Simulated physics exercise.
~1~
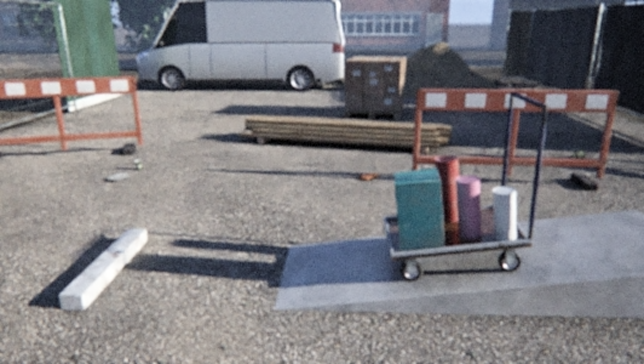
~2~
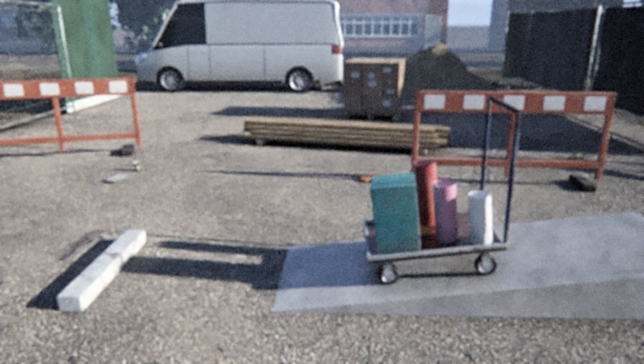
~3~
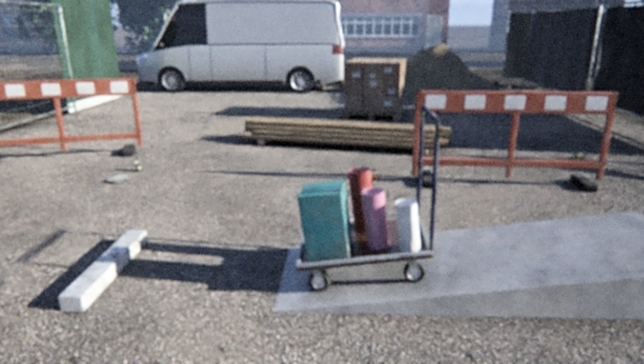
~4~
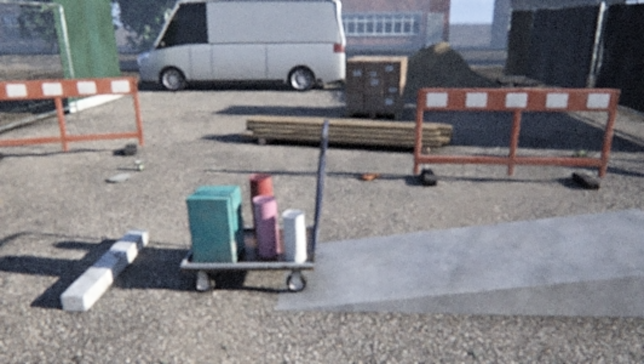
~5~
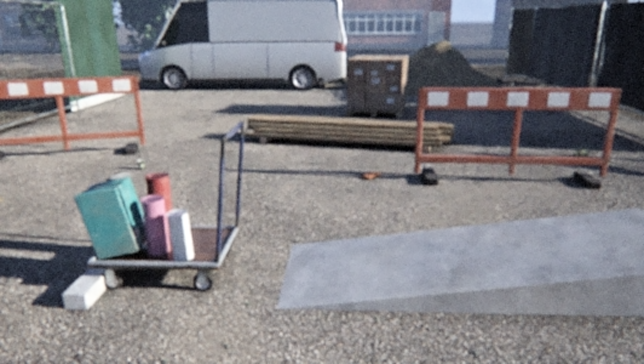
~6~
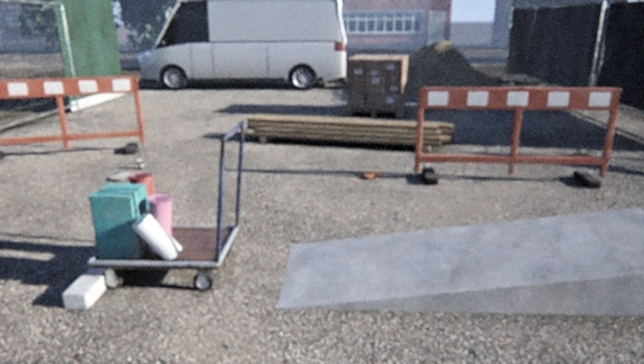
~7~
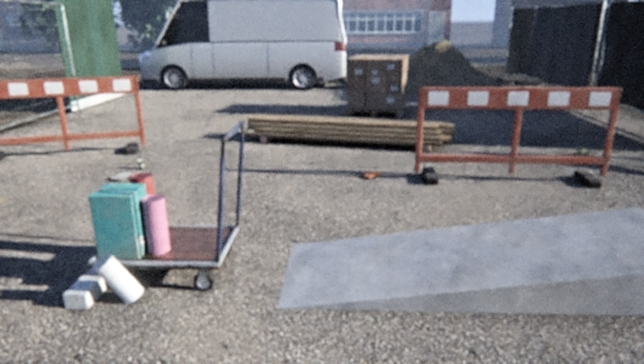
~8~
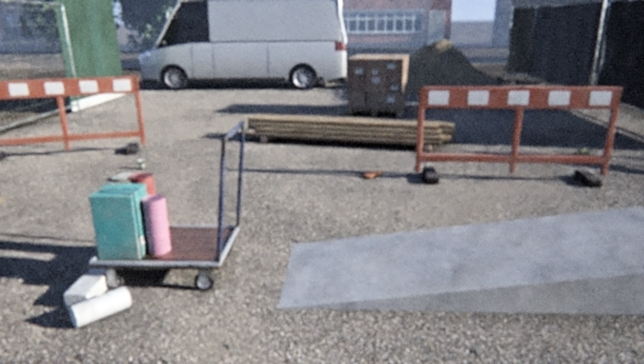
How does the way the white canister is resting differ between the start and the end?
At the start the white canister is on the trolley, leaning slightly. At the end it lies on its side on the ground by the kerb.
